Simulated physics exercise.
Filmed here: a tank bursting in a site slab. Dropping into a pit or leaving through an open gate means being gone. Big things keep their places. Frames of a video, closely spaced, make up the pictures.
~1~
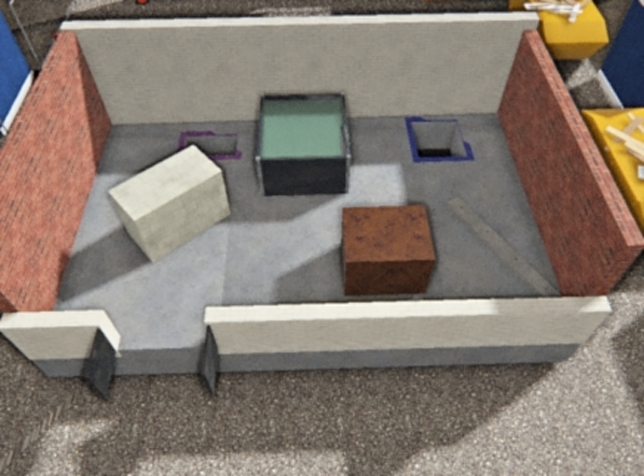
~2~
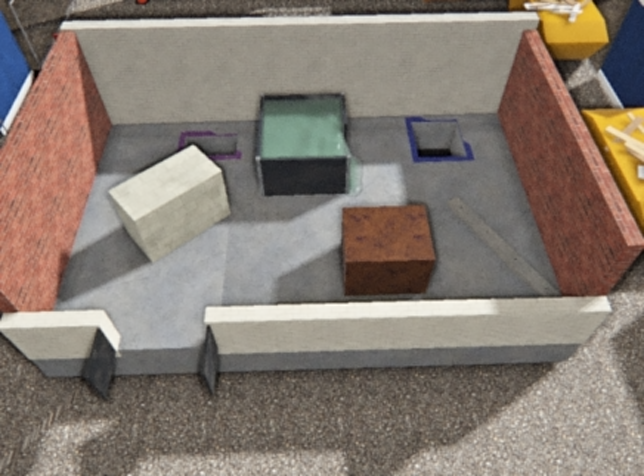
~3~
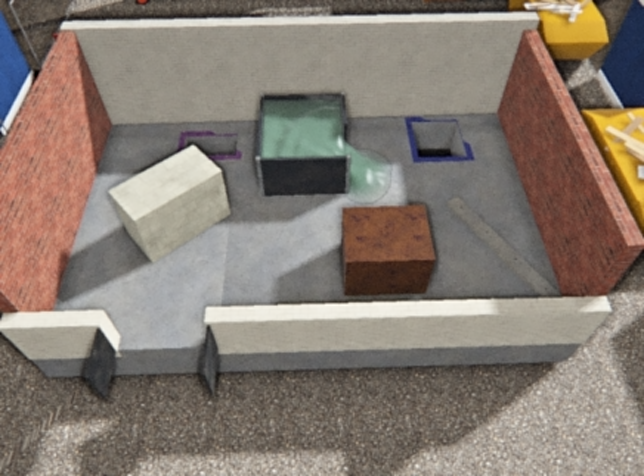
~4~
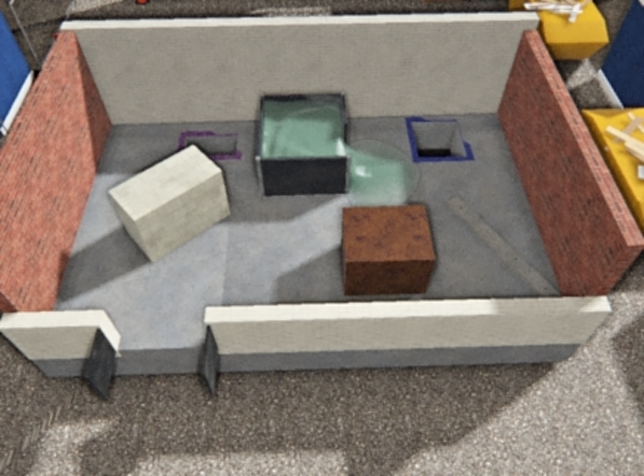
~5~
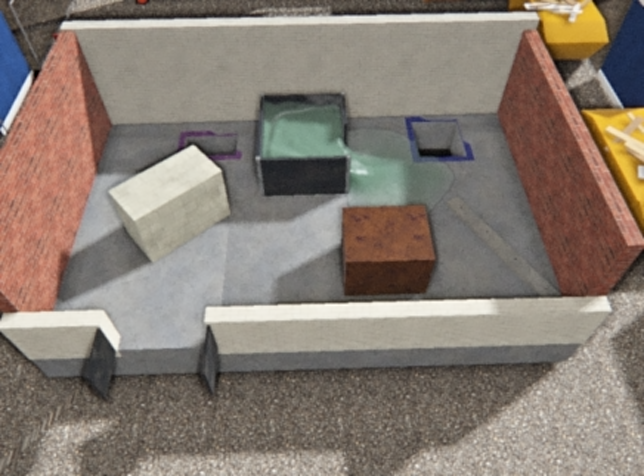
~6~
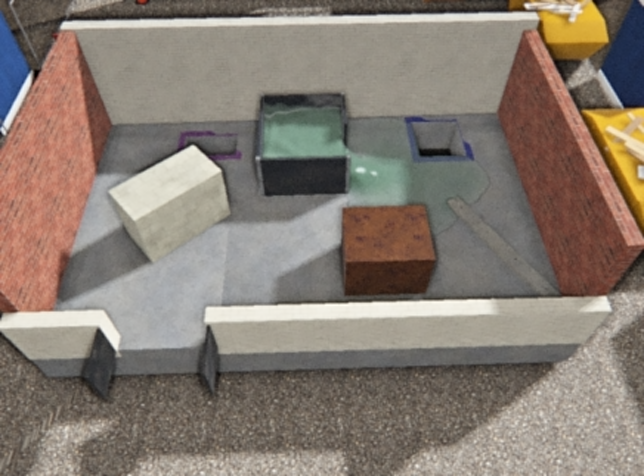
Greenish water pouring from the right side of a dark tank and spreading rightward across a walled grey slab, behind a rusty-brown block.
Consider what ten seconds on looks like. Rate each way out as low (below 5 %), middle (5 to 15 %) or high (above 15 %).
Ratings - gate: Low; blue pit: High; purple pit: Low.
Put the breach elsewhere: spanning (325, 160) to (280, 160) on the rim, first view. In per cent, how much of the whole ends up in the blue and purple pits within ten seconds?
Blue about 6 %, purple about 6 %.
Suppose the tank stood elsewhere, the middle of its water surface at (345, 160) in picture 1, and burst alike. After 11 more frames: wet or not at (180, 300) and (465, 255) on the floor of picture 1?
Going point by point, I get high and dry then drenched.
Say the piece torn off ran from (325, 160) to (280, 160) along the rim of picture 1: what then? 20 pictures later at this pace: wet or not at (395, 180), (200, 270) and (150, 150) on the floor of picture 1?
Result, in sequence: Untouched by the flood; inundated; untouched by the flood.
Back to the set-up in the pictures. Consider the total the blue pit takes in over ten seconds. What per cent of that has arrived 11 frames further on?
I get 25 per cent.
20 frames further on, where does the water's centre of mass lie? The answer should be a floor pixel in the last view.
My pick is pixel (407, 203).
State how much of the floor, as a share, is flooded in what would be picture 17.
Close to 35 in a hundred, I think.
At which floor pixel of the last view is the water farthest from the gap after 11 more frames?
Somewhere near (568, 320).
A moment on, water covers 25 % of the floor; the gate 0 %, the blue pit 6 %, the purple pit 0 %.
Next, water covers 35 % of the floor; the gate 0 %, the blue pit 11 %, the purple pit 0 %.
Then, water covers 40 % of the floor; the gate 0 %, the blue pit 18 %, the purple pit 0 %.
Later, water covers 60 % of the floor; the gate 0 %, the blue pit 28 %, the purple pit 0 %.
In the end, water covers 75 % of the floor; the gate 1 %, the blue pit 40 %, the purple pit 0 %.
